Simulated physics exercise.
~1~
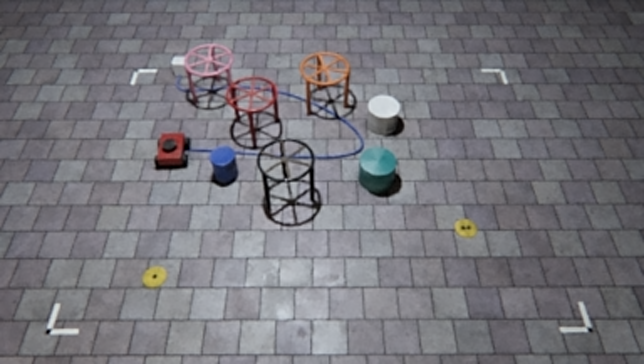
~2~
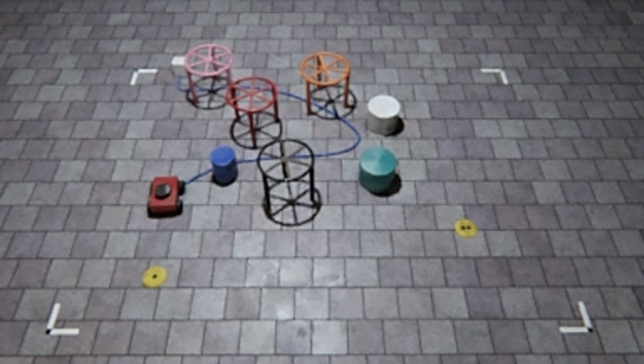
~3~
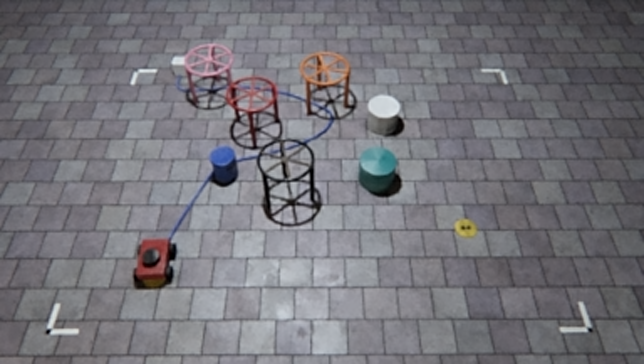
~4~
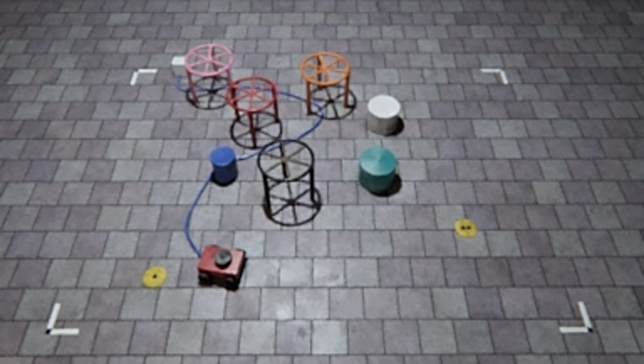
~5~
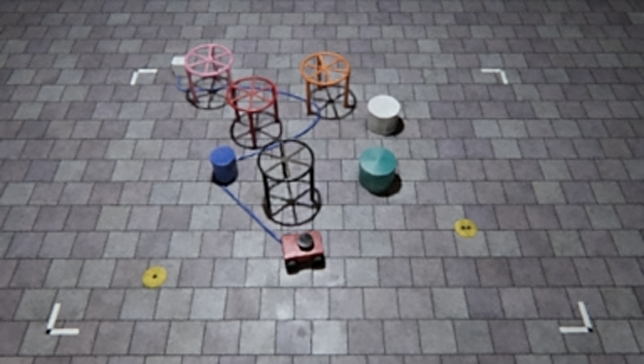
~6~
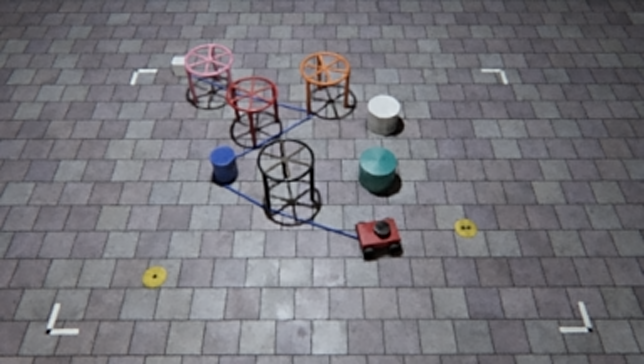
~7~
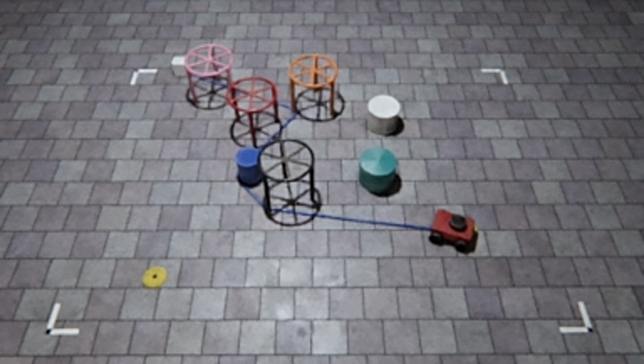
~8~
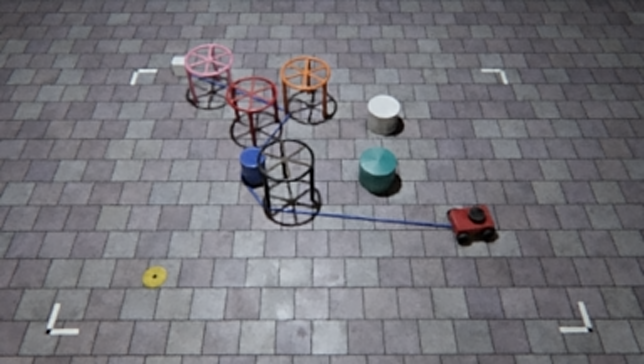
A red cart visits two yellow marks, its blue lead shifting a bucket and orange stool.
